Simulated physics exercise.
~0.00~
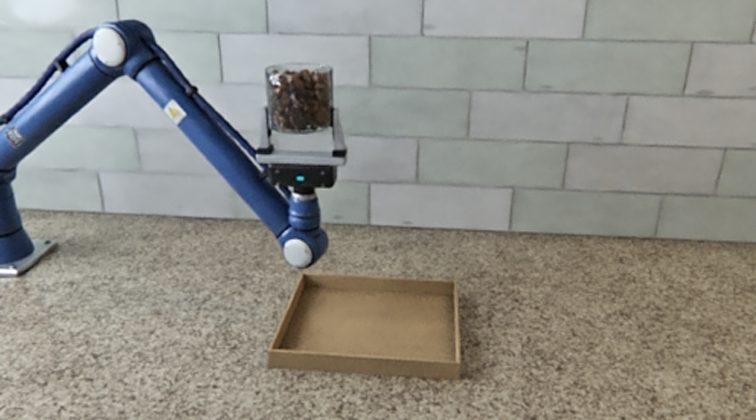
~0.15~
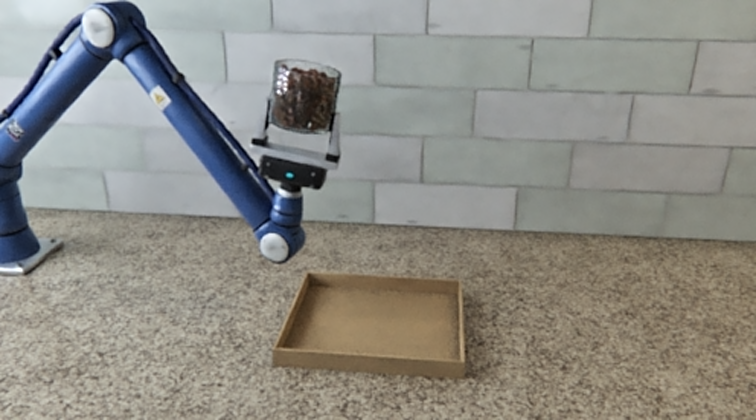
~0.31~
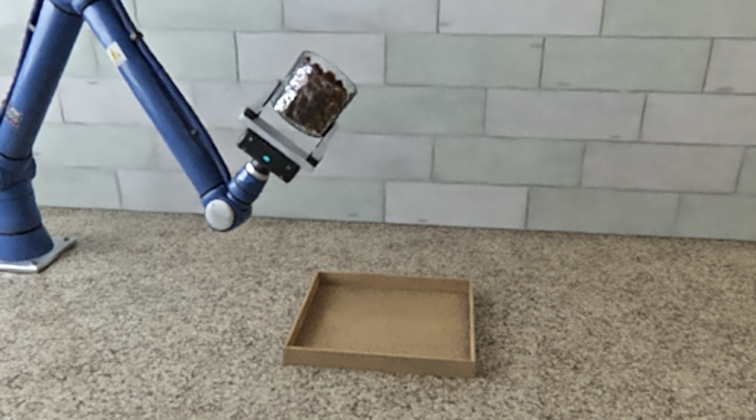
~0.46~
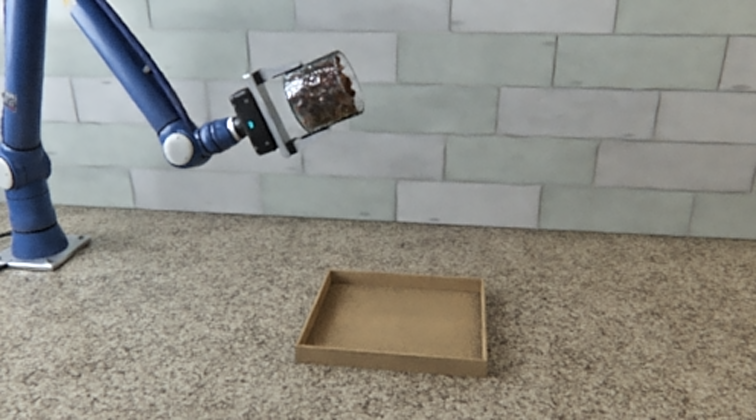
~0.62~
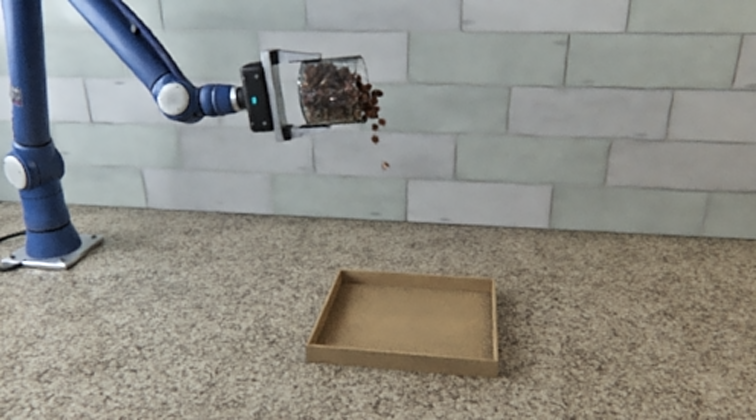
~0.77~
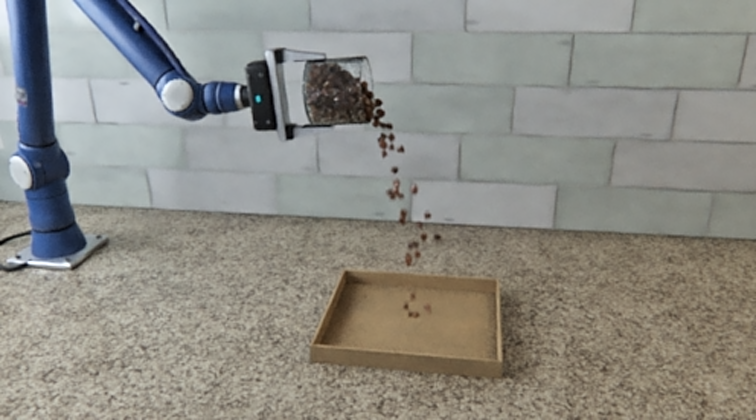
Blue robot arm tilting a clear cup of brown pellets onto its side, pellets streaming from the rim into a shallow tray.
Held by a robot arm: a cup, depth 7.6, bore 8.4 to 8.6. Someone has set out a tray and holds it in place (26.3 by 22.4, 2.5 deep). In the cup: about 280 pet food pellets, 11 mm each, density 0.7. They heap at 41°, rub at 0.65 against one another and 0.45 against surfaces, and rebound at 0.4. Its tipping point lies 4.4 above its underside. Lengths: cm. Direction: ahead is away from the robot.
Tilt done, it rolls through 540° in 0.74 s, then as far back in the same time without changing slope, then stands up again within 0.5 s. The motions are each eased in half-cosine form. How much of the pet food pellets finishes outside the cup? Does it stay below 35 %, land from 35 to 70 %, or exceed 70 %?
It lands from 35 to 70 %.
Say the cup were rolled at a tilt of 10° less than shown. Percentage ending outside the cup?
25 %.
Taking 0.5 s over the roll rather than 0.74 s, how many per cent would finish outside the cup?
I'd expect approximately 45 per cent then.
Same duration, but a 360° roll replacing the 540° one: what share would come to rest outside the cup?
It would come to around 60 per cent.
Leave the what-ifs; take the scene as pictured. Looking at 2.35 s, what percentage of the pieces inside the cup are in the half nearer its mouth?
I'd put it at some 35 per cent.
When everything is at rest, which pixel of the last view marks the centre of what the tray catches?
The centre sits around (430, 316).
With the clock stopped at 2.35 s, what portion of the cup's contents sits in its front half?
Around 55 %.
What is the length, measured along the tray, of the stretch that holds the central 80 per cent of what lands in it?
16 cm or thereabouts.
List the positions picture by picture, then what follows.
The cup middle at (300, 99), upright; upper third of the load around (299, 85), from x 270 to 330, top at y 75; 278 in the cup, in the first picture.
The cup middle at (304, 98), tipped 11°; upper third of the load around (300, 84), from x 275 to 335, top at y 70, in the second picture.
The cup middle at (313, 96), tipped 38°; upper third of the load around (310, 81), from x 280 to 345, top at y 60, in the third picture.
The cup middle at (324, 93), tipped 67°; upper third of the load around (323, 78), from x 295 to 355, top at y 60, in the fourth picture.
The cup middle at (334, 92), tipped 85°; upper third of the load around (327, 80), from x 305 to 385, top at y 65; 274 in the cup, 4 in flight or on a rim, in the fifth picture.
The cup middle at (338, 92), tipped 86°; upper third of the load around (328, 82), from x 310 to 440, top at y 65; 243 in the cup, 5 in the tray, 30 in flight or on a rim, in the sixth picture.
After 1.56 s, tipped 86°, highest piece 40 above the table; 175 in the cup, 89 in the tray, 2 on the table or floor, 12 in flight or on a rim.
After 2.35 s, tipped 77°, highest piece 39 above the table; 132 in the tray, 127 in the cup, 8 on the table or floor, 11 in flight or on a rim.
After 2.95 s, upright, highest piece 40 above the table; 141 in the tray, 126 in the cup, 11 on the table or floor.
After 3.65 s, upright, highest piece 40 above the table; 141 in the tray, 126 in the cup, 11 on the table or floor.
In the end, 141 in the tray, 126 in the cup, 11 on the table or floor. That is 55 % outside the cup.
